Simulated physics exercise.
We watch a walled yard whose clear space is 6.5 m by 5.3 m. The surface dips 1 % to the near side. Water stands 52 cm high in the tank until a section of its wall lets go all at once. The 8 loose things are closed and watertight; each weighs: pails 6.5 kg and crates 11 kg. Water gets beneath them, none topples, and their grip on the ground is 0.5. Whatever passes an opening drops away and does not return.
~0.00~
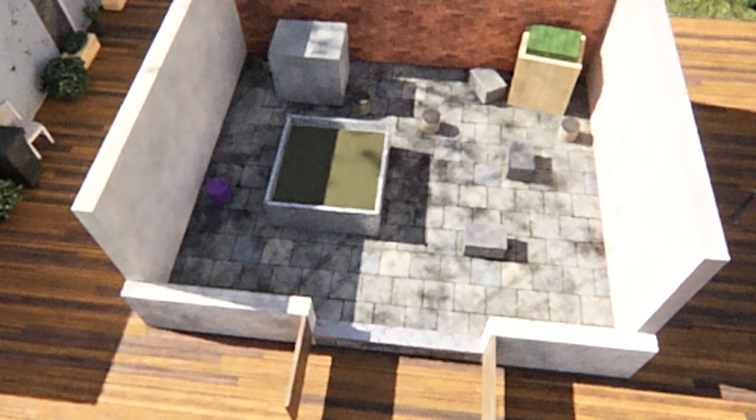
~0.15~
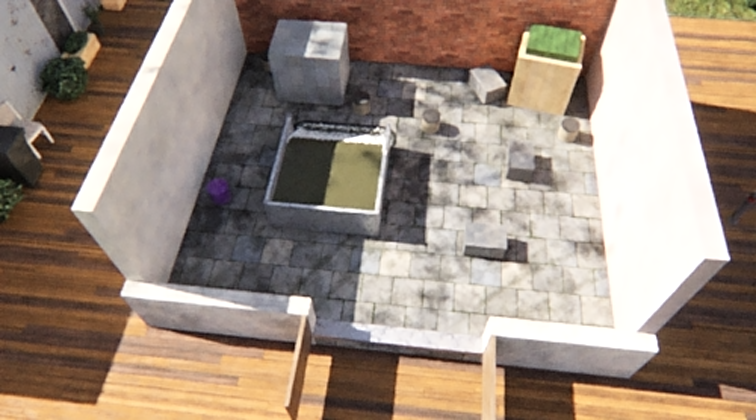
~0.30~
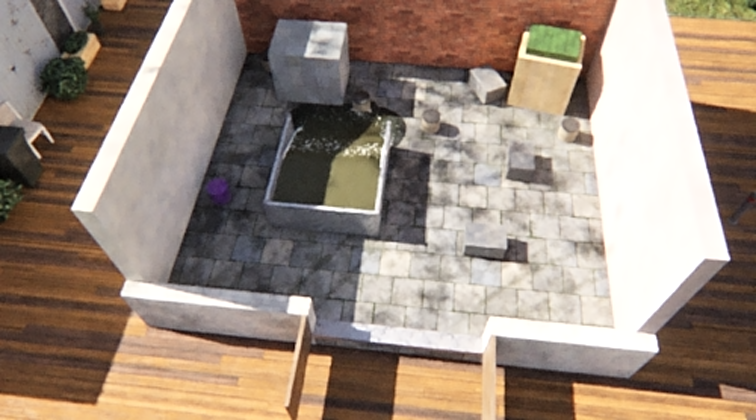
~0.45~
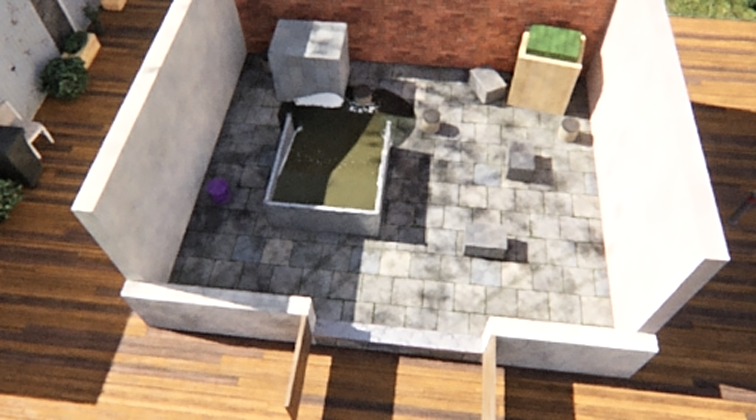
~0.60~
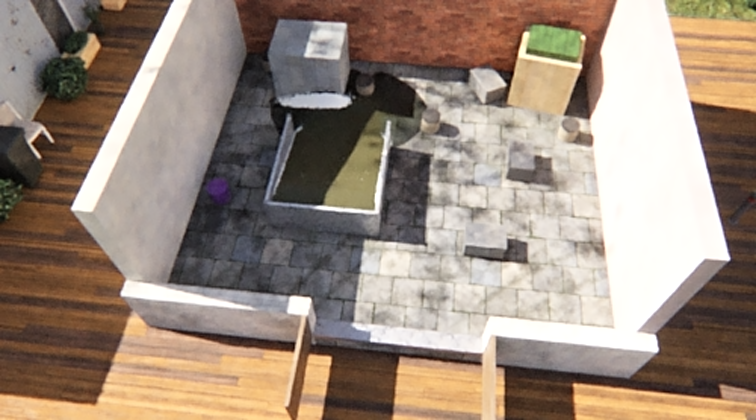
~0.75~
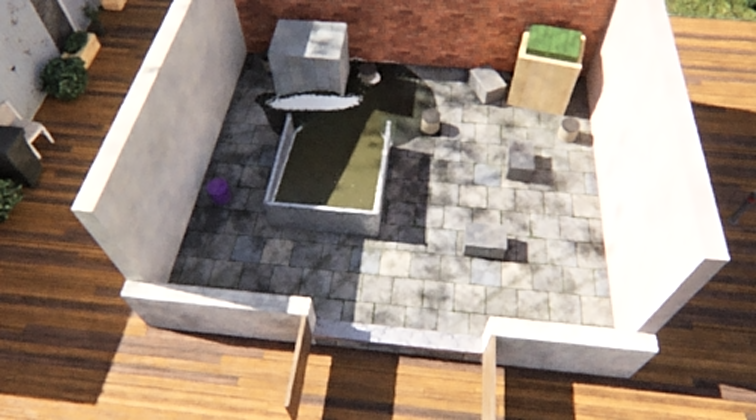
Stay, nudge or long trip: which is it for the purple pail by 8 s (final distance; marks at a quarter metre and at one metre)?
Purple pail ends far away.
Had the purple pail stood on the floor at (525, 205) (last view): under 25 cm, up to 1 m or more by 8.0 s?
It slides a little.
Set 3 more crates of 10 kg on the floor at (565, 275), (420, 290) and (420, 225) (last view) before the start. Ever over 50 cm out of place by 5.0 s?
In turn: Less, short of it, less.
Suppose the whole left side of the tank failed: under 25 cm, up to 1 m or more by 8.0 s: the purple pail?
In that case the purple pail ends far away.
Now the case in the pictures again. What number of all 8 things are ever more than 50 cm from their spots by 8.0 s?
5 of them.
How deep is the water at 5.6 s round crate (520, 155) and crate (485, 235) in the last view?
Roughly 3 and 4 cm.
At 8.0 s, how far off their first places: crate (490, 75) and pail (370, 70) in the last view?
In turn: 300 cm, 300 cm.
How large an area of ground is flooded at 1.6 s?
Roughly 9.5 m2.
After 1.6 s the purple pail is near (217, 186), 0.0 m from its start, aground; 0 of 8 are out; 1 afloat.
After 3.6 s the purple pail is near (222, 222), 0.7 m from its start, aground; 0 of 8 are out; 2 afloat.
After 5.6 s the purple pail is near (220, 248), 1.1 m from its start, aground; 0 of 8 are out; 0 afloat.
After 8.0 s the purple pail is near (221, 262), 1.4 m from its start, aground; 0 of 8 are out; 0 afloat.
